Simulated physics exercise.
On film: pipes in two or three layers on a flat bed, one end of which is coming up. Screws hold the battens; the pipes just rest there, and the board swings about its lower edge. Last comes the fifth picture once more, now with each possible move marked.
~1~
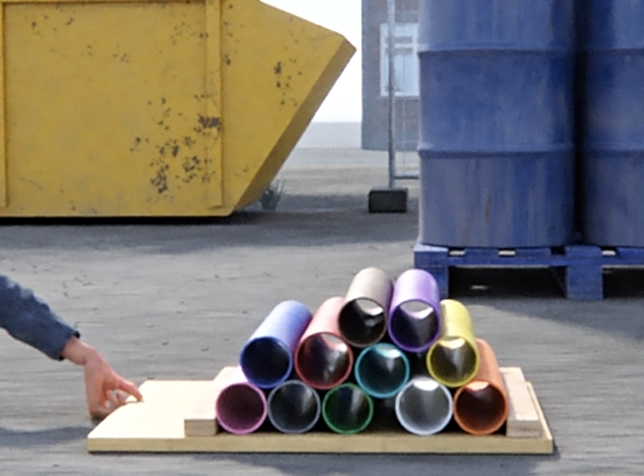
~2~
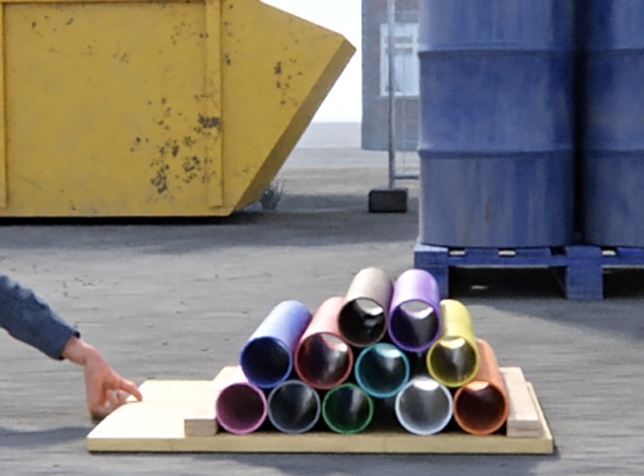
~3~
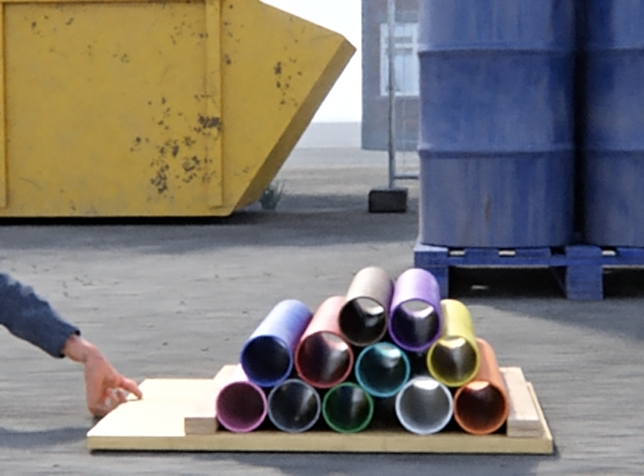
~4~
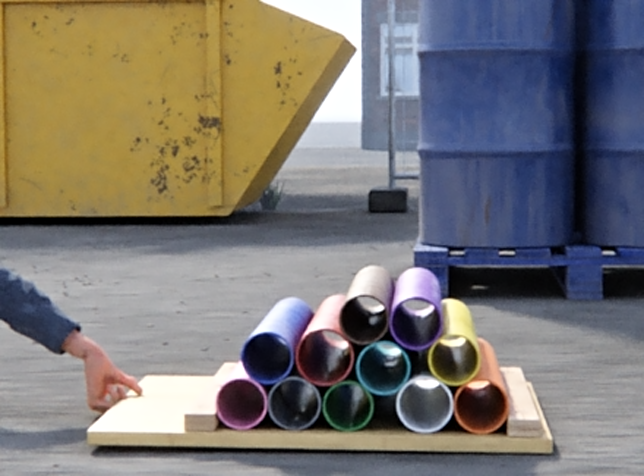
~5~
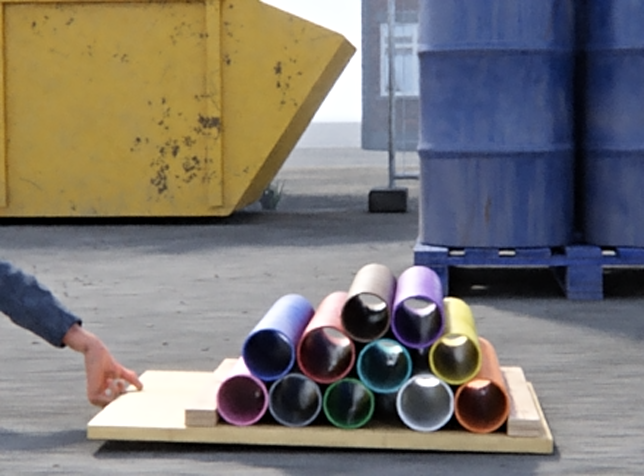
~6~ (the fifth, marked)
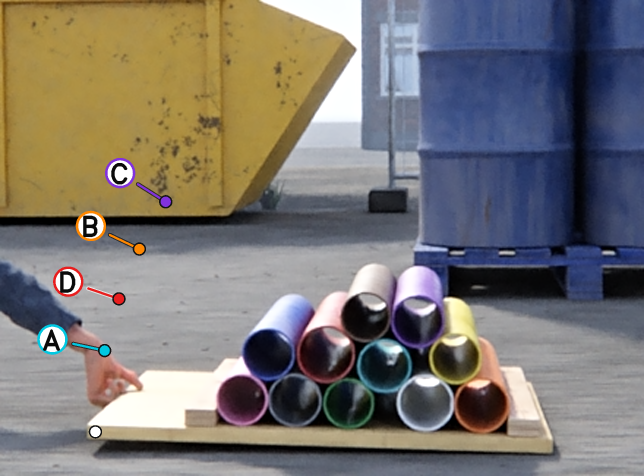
The clip shows colourful pipes stacked between battens on a wooden board, near a yellow skip and blue barrels, as a hand gripping the board's left end raises it slightly, the pipes staying stacked together.
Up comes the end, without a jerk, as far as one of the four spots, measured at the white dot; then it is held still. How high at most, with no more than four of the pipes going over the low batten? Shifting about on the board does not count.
The answer is mark D.
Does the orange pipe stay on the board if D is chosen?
Yes.
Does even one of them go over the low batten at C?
Yes, at C.
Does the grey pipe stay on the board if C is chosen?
Yes.
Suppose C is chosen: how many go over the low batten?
With C, six.
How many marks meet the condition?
Two of them.
On the marked copy, A at (105, 350); B at (139, 249); C at (166, 202); D at (119, 299); the white dot at (96, 432).
With D. Early on, board at 14°.
Further on, board at 19°.
At the end, board at 19°, none over the low batten.
As for the rest, A none over the low batten; B five over the low batten; C six over the low batten.
